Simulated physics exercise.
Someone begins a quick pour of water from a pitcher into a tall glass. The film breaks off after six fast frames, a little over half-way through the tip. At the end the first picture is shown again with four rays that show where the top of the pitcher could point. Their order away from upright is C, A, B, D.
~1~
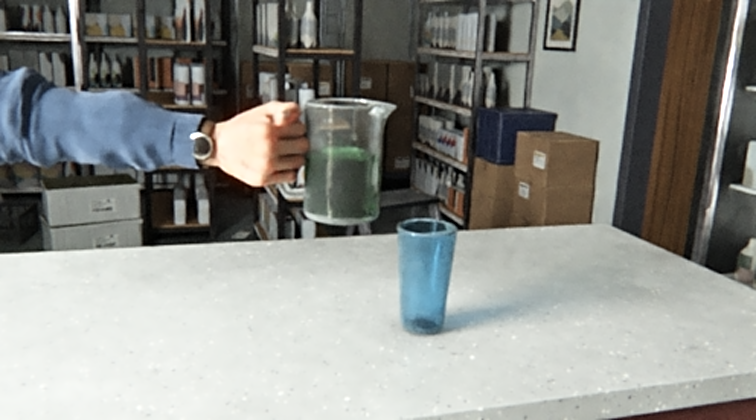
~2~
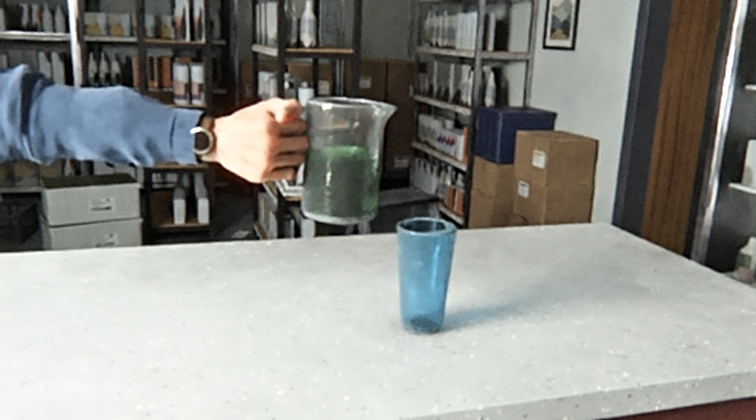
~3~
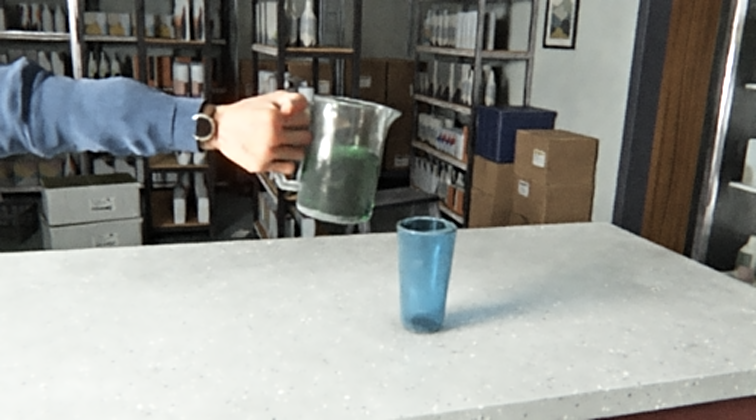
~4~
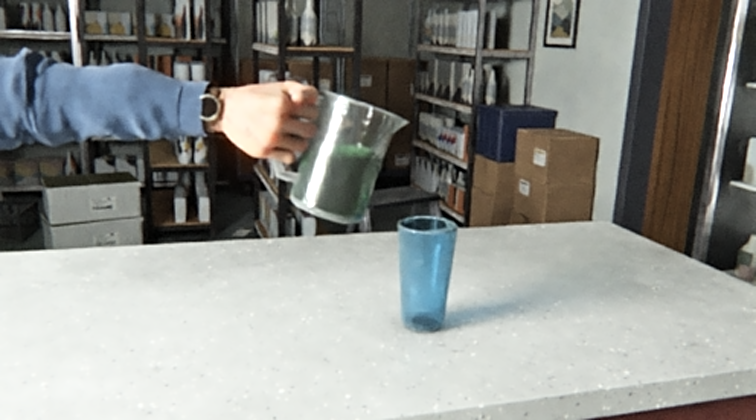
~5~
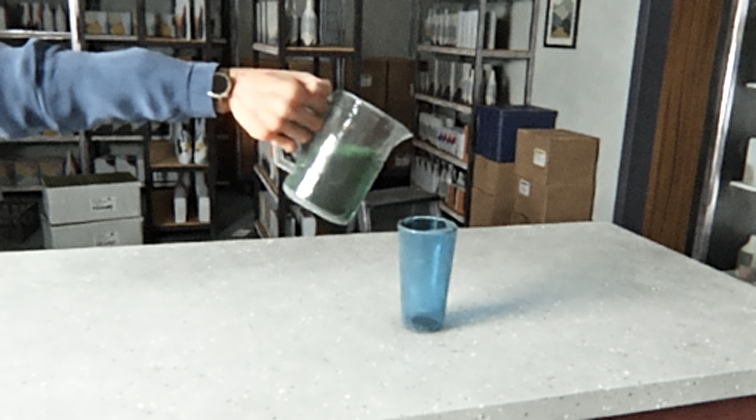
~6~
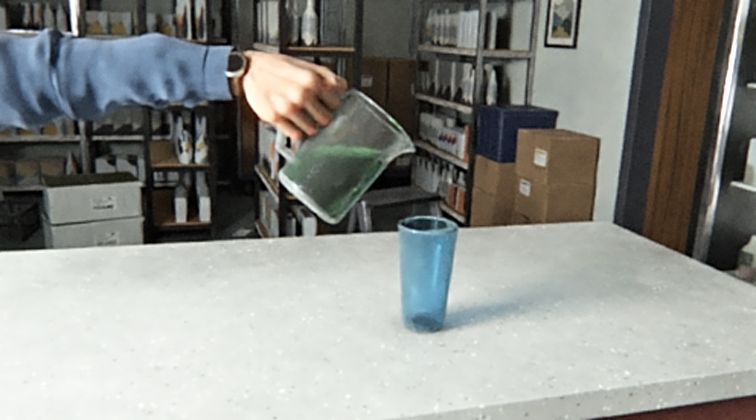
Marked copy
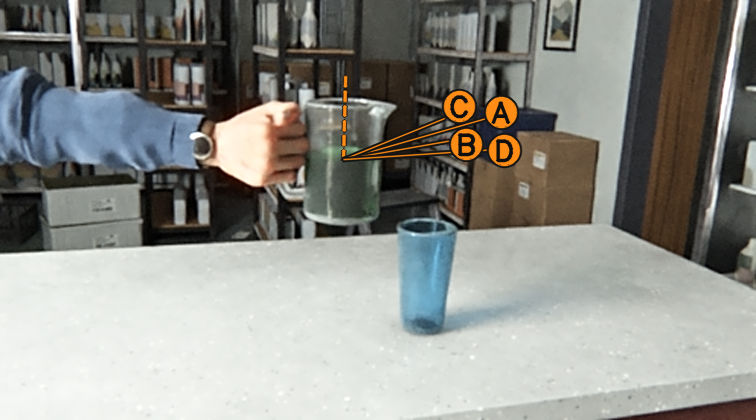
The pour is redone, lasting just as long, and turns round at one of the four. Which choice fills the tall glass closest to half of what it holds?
I would pick tilt A.
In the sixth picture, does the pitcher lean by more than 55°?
No, it does not.
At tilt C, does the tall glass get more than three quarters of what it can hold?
No, less.
On the marked copy, A at (485, 118); B at (449, 141); C at (444, 118); D at (487, 150).
If A is chosen, the tall glass ends with about 49 % of what it can hold.
If B is chosen, the tall glass ends with about 65 % of what it can hold.
If C is chosen, the tall glass ends with about 33 % of what it can hold.
If D is chosen, the tall glass ends with about 81 % of what it can hold.
